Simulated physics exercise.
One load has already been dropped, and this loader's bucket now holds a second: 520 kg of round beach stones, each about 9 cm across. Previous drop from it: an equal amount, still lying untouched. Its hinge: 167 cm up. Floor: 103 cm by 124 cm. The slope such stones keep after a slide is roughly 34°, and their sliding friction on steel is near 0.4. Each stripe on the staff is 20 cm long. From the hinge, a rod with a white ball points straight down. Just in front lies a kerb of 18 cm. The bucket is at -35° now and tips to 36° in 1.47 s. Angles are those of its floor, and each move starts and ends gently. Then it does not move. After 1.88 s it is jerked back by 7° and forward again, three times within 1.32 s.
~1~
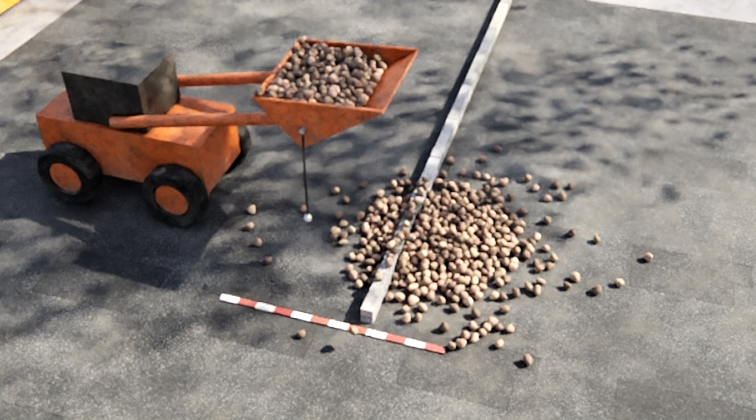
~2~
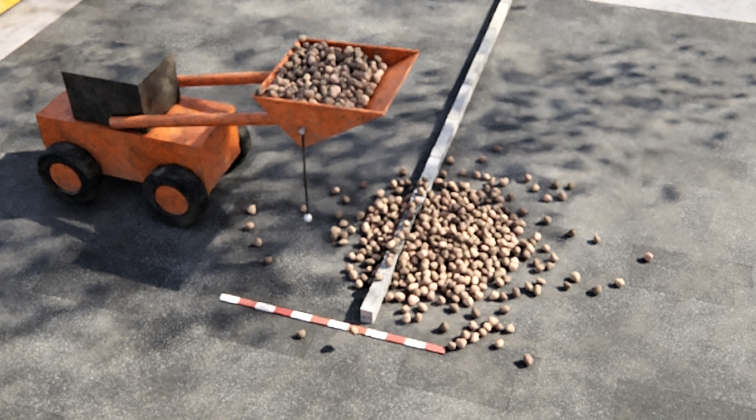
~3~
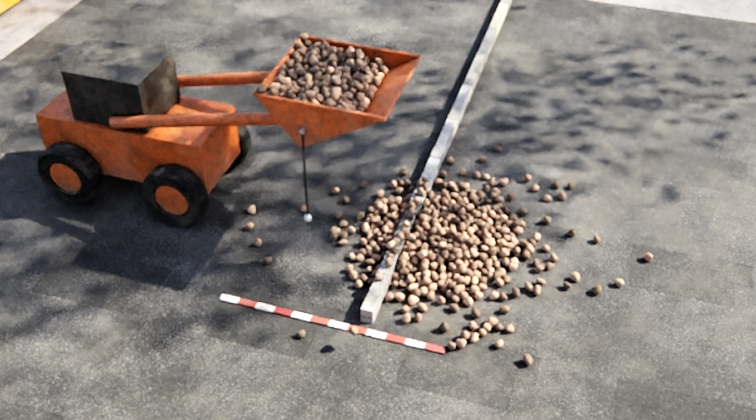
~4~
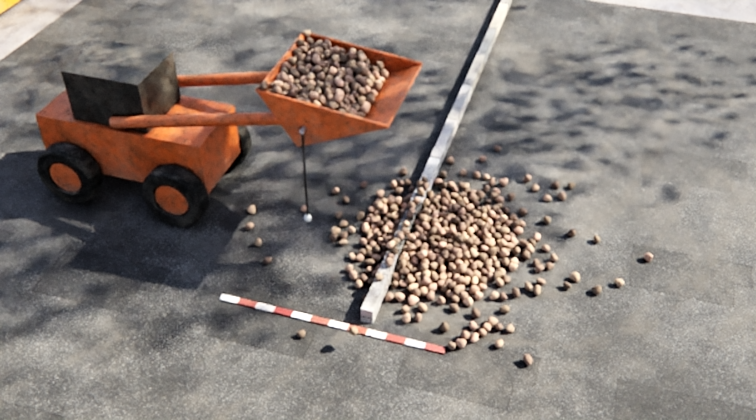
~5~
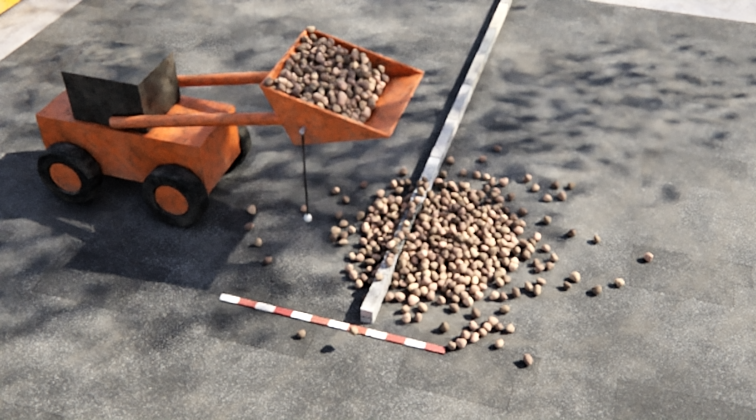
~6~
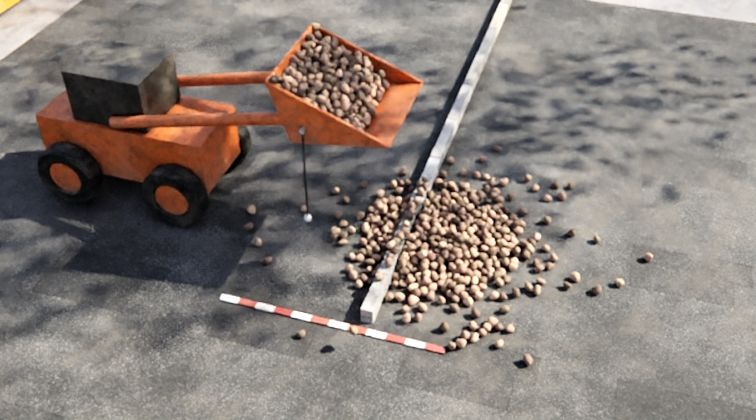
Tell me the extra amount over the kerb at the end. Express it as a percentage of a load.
91 per cent.
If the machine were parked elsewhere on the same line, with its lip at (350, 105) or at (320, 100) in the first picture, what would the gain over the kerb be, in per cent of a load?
About 50 and 15 per cent.
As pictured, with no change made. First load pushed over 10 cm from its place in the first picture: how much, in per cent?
Some 30 percent, give or take.
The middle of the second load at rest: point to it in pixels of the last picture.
Their centre ends up near (448, 232).
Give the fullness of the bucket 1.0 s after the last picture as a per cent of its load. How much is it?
Around 50 in a hundred.
Then, 0.5 s after the last picture the floor is at 25°; in per cent of one load, 100 in the bucket, 22 on this side of the kerb, 78 over the kerb; the foremost stones are at (593, 255).
Then, 1.0 s after the last picture the floor is at 36°; in per cent of one load, 52 in the bucket, 54 on this side of the kerb, 95 over the kerb; the foremost stones are at (593, 255).
Then, 3.1 s after the last picture the floor is at 36°; in per cent of one load, 0 in the bucket, 31 on this side of the kerb, 169 over the kerb; the foremost stones are at (602, 285).
Then, 5.9 s after the last picture the floor is at 36°; in per cent of one load, 0 in the bucket, 31 on this side of the kerb, 169 over the kerb; the foremost stones are at (602, 285). Net gain over the kerb, 91.
